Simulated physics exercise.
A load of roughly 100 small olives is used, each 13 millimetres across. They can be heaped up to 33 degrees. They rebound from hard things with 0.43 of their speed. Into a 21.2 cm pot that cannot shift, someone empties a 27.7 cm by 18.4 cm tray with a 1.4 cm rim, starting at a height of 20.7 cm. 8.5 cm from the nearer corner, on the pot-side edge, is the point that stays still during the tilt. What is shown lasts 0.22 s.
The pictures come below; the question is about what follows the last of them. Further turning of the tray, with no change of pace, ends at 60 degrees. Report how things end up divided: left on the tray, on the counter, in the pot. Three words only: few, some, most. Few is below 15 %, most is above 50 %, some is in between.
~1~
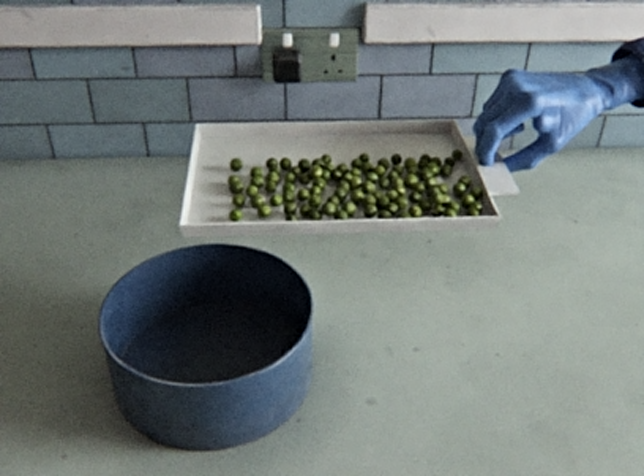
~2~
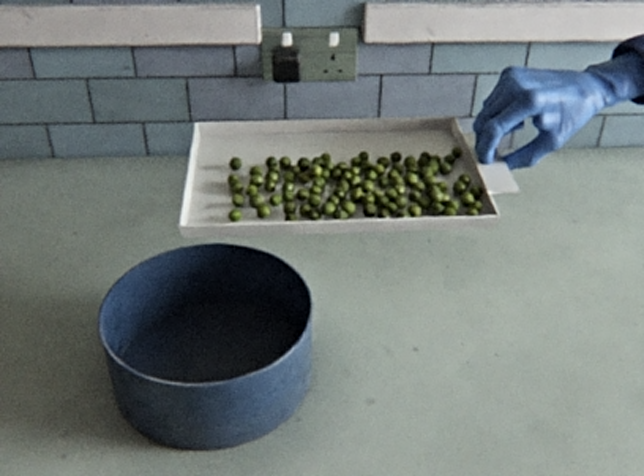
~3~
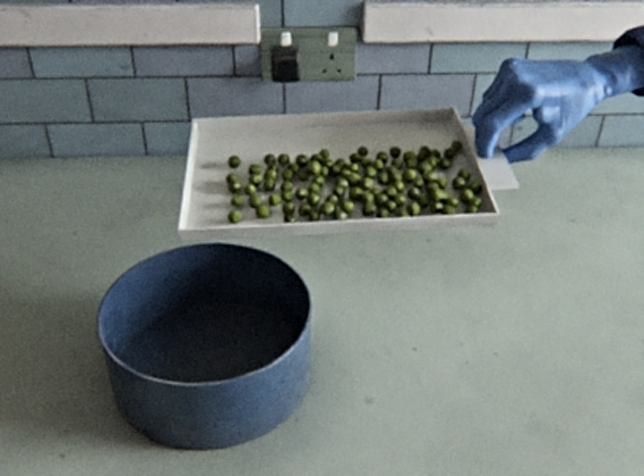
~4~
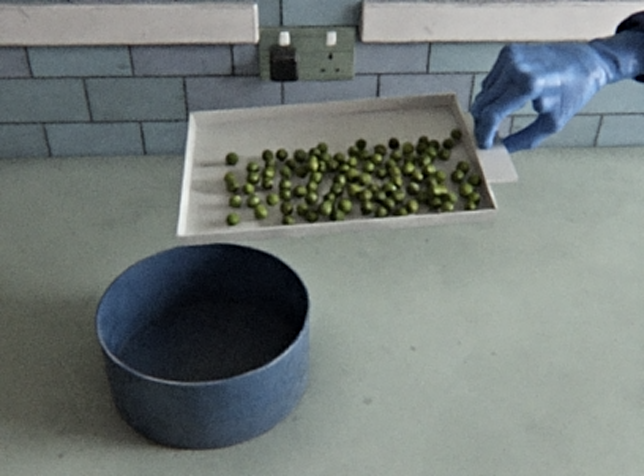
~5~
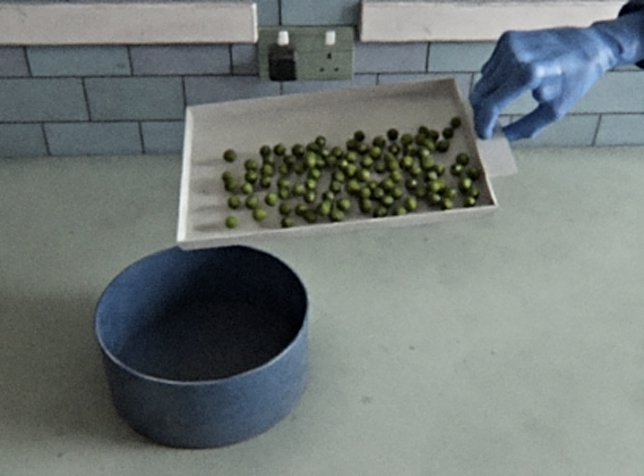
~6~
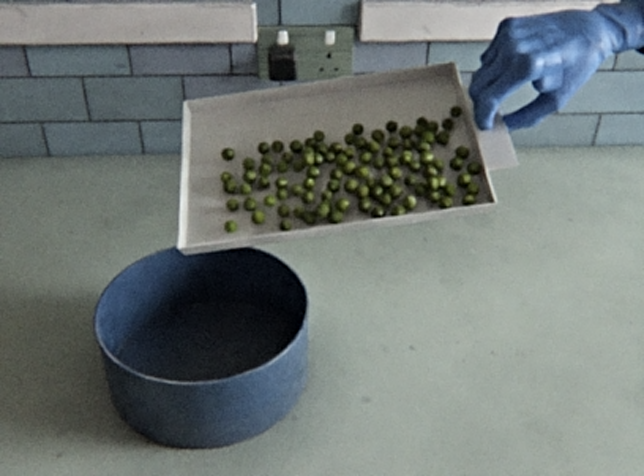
Left on the tray - most, counter - few, pot - few.
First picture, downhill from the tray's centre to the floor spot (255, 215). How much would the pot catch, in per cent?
My best guess is some 25 per cent.
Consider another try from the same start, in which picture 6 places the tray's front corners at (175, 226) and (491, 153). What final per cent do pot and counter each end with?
You'd end with pot at 20 and counter at 0.
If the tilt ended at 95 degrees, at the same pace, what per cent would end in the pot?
Near 70 %, then.
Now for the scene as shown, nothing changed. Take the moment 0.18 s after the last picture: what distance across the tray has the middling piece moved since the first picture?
Roughly 3 cm.
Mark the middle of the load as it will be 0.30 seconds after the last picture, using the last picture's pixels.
Close to pixel (316, 201).
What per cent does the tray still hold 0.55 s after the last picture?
Value: About 95%.
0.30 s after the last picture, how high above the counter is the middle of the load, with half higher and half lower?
Around 22 cm up.
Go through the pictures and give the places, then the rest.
Tray tilt 0 degrees, front corners at (183, 223) and (496, 215); middle of the pieces at (355, 184); pot at (208, 306), in the first frame.
Tray tilt 1 degrees, front corners at (182, 224) and (496, 214); middle of the pieces at (354, 183), in the second frame.
Tray tilt 4 degrees, front corners at (181, 227) and (495, 212), lowest corner left front; middle of the pieces at (353, 180), in the third frame.
Tray tilt 9 degrees, front corners at (180, 233) and (494, 208), lowest corner left front; middle of the pieces at (351, 176), in the fourth frame.
Tray tilt 14 degrees, front corners at (180, 239) and (493, 204), lowest corner left front; middle of the pieces at (350, 171), in the fifth frame.
Tray tilt 19 degrees, front corners at (181, 245) and (493, 201), lowest corner left front; middle of the pieces at (348, 168); pot at (203, 304), in the sixth frame.
Then, 0.18 s after the last picture, tilt 41 degrees; the tray holds 100 %, the pot 0 %.
Then, 0.30 s after the last picture, tilt 55 degrees; the tray holds 100 %, the pot 0 %.
Then, 0.55 s after the last picture, tilt 60 degrees; the tray holds 95 %, the pot 0 %.
In the end, tray 95 %, counter 0 %, pot 5 %.
